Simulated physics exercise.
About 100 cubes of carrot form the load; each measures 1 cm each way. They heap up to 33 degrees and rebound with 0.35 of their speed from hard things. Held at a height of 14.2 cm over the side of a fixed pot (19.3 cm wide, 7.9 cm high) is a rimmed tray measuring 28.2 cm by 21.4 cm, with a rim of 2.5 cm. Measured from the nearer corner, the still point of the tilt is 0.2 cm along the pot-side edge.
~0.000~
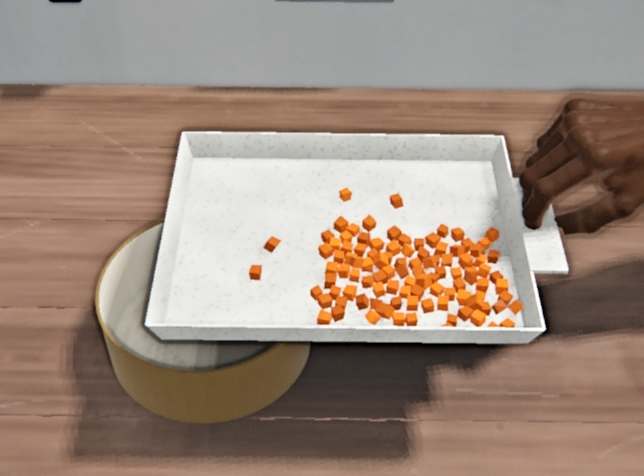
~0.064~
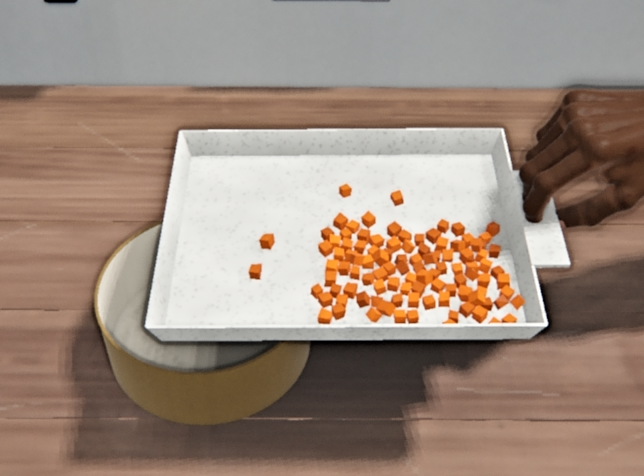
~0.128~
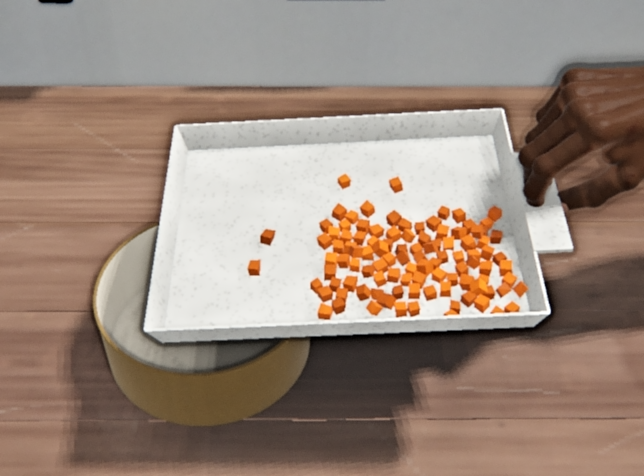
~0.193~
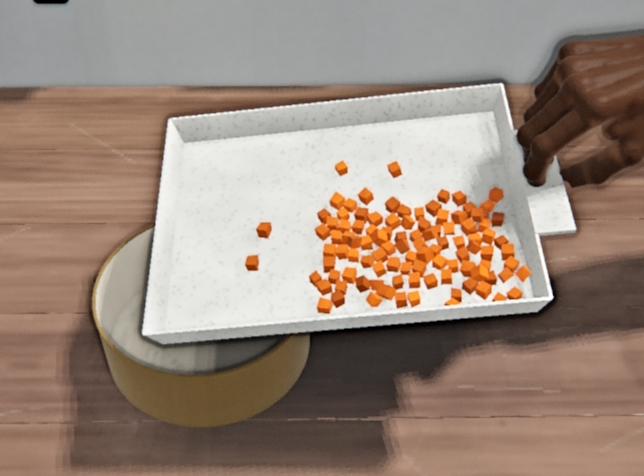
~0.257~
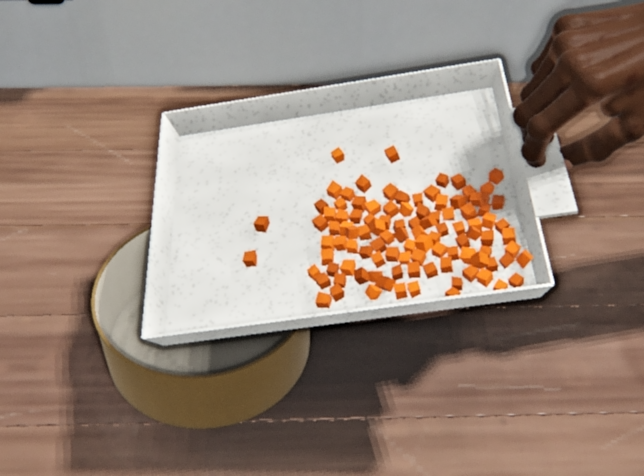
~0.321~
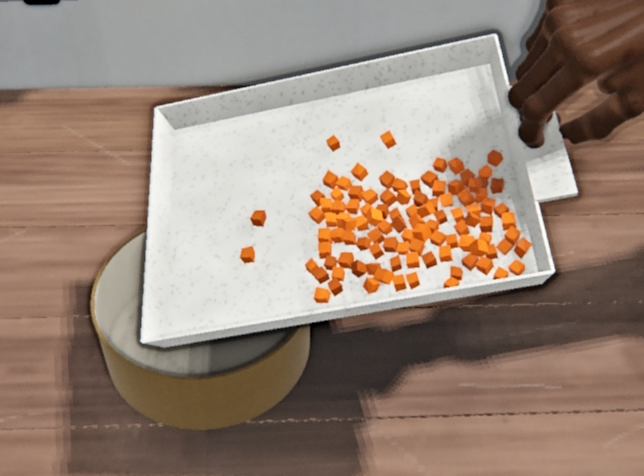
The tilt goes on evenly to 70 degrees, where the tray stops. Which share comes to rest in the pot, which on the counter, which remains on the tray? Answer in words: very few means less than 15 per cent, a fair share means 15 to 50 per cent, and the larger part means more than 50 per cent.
Pot: Very few. Counter: The larger part. Tray: A fair share.
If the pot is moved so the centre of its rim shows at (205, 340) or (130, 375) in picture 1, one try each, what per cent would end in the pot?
Estimates: 10 % and 70 %, in that order.
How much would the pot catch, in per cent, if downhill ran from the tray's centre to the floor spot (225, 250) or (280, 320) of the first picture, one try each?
I'd put it at about 10 per cent for the first tilt and about 0 per cent for the second.
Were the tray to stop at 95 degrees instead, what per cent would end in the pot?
That comes out at some 0 per cent.
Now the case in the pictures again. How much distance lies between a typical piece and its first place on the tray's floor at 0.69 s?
By then it sits near 4 cm from where it began.
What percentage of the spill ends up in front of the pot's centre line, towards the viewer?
Share: Some 100 %.
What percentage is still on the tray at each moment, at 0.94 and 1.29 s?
In order, near 95 and near 50.
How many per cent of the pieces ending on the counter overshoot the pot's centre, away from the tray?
That works out to about 100 percent.
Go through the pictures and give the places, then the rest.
The first picture shows tray tilt 0 degrees, front corners at (157, 317) and (533, 322); middle of the pieces at (403, 272); pot at (205, 285).
The second picture shows tray tilt 1 degrees, front corners at (157, 319) and (535, 317); middle of the pieces at (403, 268).
The third picture shows tray tilt 5 degrees, front corners at (156, 322) and (537, 305), lowest corner left front; middle of the pieces at (403, 259).
The fourth picture shows tray tilt 9 degrees, front corners at (154, 325) and (540, 291), lowest corner left front; middle of the pieces at (403, 247).
The fifth picture shows tray tilt 13 degrees, front corners at (153, 328) and (541, 277), lowest corner left front; middle of the pieces at (401, 236).
The sixth picture shows tray tilt 18 degrees, front corners at (152, 331) and (540, 264), lowest corner left front; middle of the pieces at (399, 225); pot at (202, 289). The tray's pace is about 70 degrees a second.
Then, at 0.69 s, tilt 43 degrees; the tray holds 100 %, the pot 0 %.
Then, at 0.94 s, tilt 60 degrees; the tray holds 95 %, the pot 0 %.
Then, at 1.29 s, tilt 70 degrees; the tray holds 50 %, the pot 0 %.
In the end, at 2.7 s, pot 0 %, counter 65 %, tray 35 %.
